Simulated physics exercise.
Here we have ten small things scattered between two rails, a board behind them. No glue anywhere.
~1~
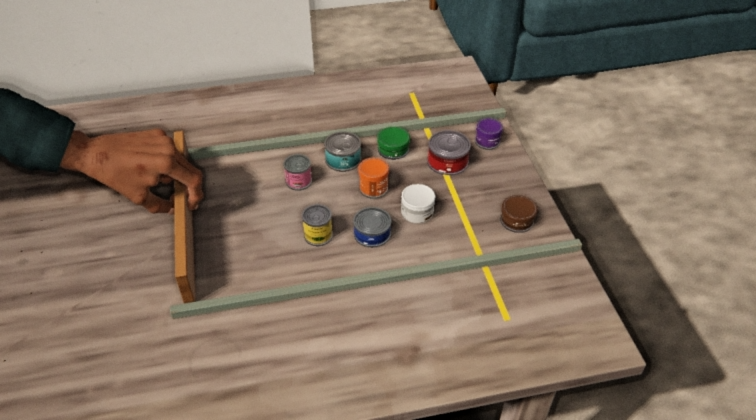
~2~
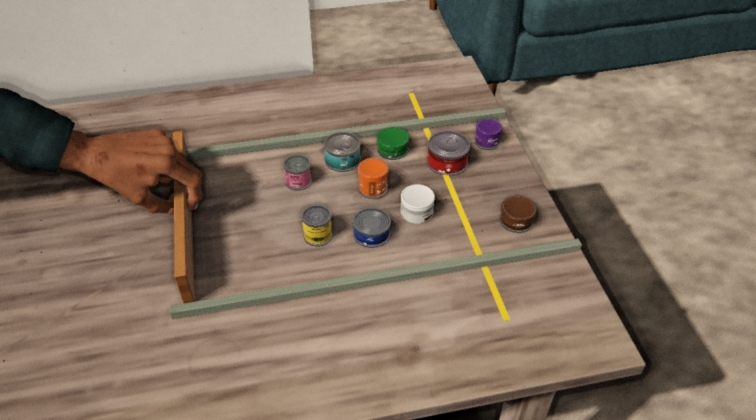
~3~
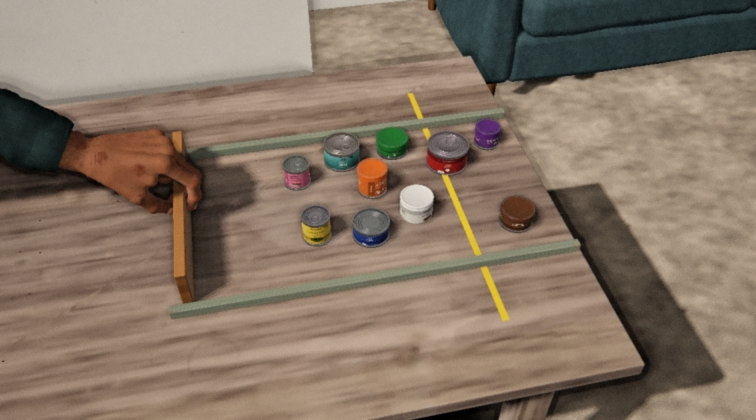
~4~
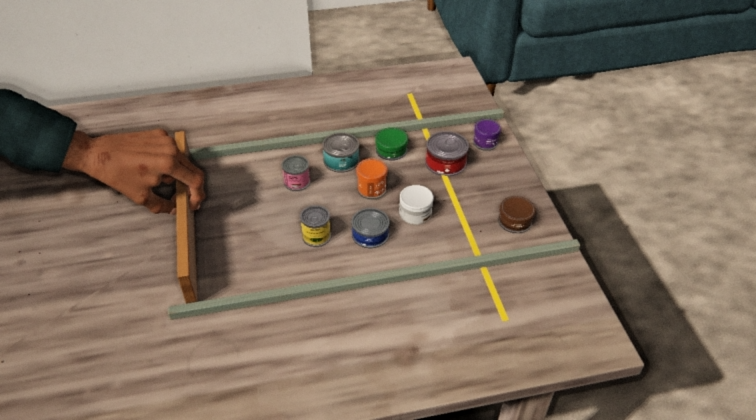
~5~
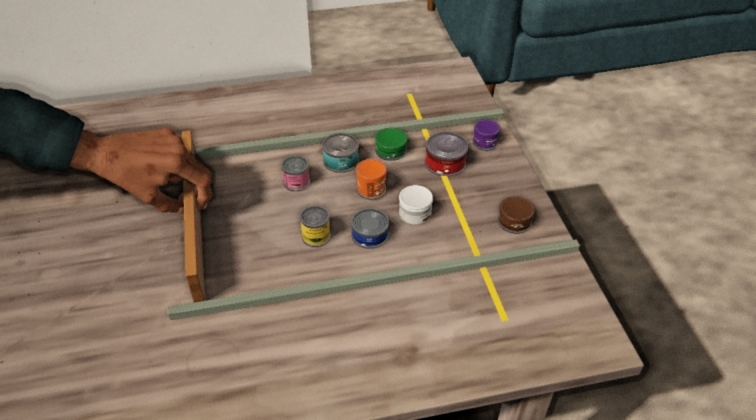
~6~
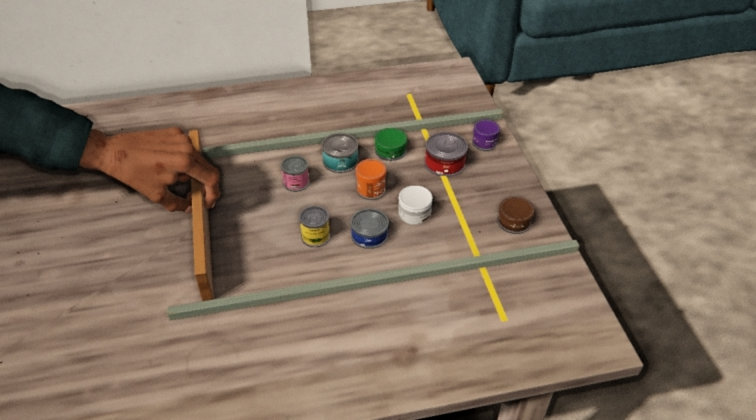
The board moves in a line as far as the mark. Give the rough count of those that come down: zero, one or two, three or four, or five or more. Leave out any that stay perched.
The number that fall off is zero.
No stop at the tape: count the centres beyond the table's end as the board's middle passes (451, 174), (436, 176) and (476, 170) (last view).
In that order 0, 0 and 1.
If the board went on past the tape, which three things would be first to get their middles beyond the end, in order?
Earliest first: The purple tin, the green tin, the red tin.
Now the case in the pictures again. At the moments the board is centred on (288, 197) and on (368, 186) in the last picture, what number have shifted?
At the one place 1, at the other 7.
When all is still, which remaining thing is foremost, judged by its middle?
That is the purple tin.
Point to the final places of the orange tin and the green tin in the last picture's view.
About (460, 169), and the other about (476, 127).
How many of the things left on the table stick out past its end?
It comes to 0.
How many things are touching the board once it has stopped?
In contact: 5.
A little later, none off yet; purple tin at rest near (486, 135); brown tin at rest near (516, 215); red tin at rest near (446, 154).
When it is over, the number that fall off is zero.
